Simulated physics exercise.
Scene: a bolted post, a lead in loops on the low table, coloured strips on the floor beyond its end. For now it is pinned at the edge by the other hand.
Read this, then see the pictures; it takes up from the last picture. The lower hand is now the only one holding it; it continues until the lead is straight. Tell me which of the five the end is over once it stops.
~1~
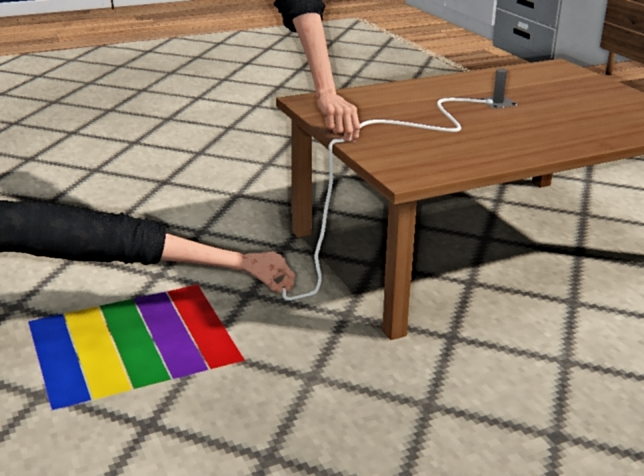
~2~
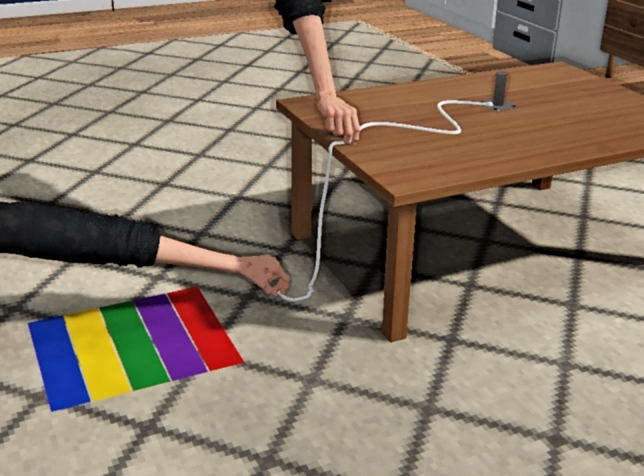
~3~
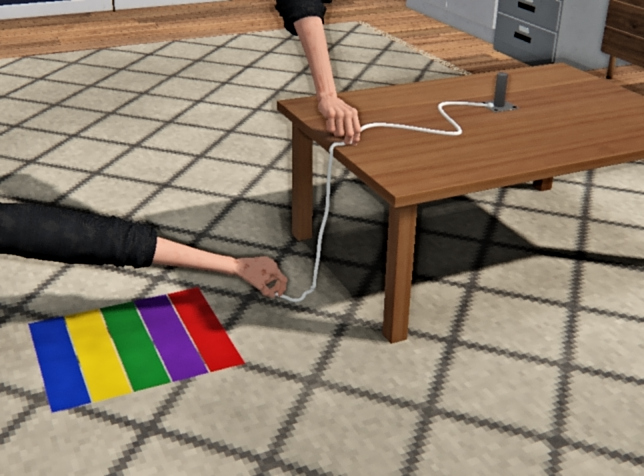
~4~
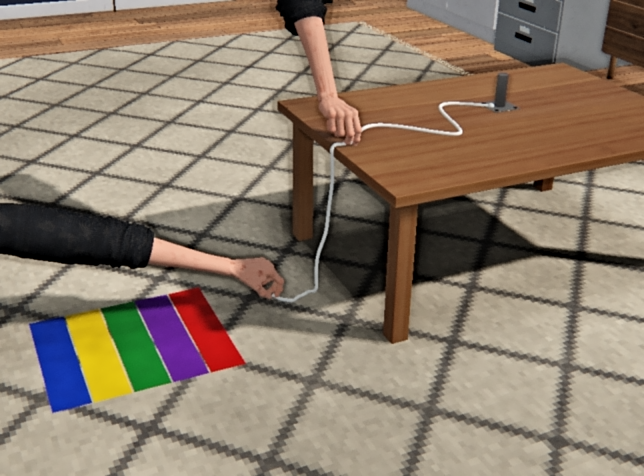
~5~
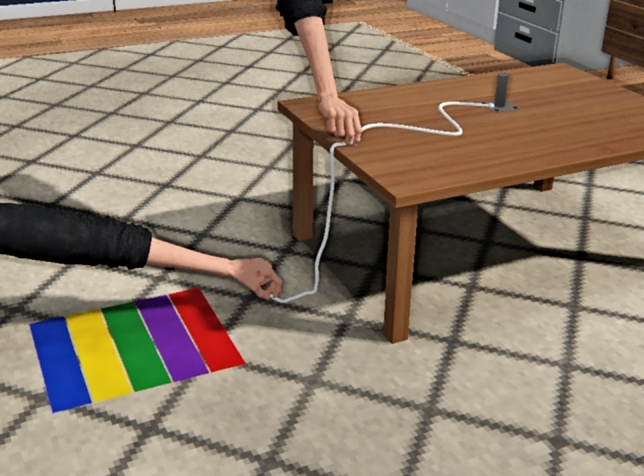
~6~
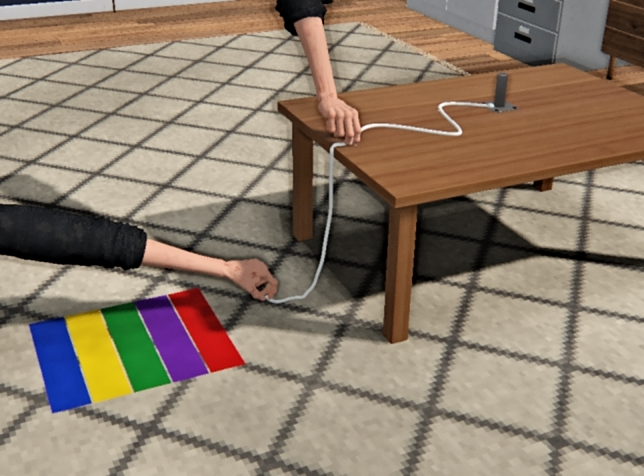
It is over the blue strip.
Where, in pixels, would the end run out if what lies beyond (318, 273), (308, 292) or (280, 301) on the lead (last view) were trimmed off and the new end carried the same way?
The three cuts give roughly (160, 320), (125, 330) and (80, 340) respectively.
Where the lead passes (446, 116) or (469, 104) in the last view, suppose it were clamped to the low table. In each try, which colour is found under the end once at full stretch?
That would give yellow the first time and blue the second.
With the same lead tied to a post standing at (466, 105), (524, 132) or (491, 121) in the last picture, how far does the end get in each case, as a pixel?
(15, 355), (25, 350) and (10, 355), in that order.
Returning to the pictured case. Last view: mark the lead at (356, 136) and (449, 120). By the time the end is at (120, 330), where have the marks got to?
They sit at (313, 202) and (418, 124), in that order.
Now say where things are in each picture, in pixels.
End (284, 289); red (219, 349); purple (183, 359); green (145, 368); yellow (107, 378); blue (67, 388), in the first picture.
End (279, 292); lead through (455, 102) (455, 124) (402, 126) (353, 140) (323, 204) (315, 275), in the second picture.
End (276, 294), in the third picture.
End (273, 295); lead through (456, 104) (456, 125) (404, 127) (354, 141) (329, 205) (316, 276), in the fourth picture.
End (271, 295), in the fifth picture.
End (267, 297); lead through (456, 104) (456, 126) (403, 128) (354, 141) (331, 205) (317, 276), in the sixth picture.
Early on, end near (120, 330); over green.
Midway, end near (77, 340); over yellow.
At the end of the slack, end near (52, 345); over blue. It gets as far as the blue strip.
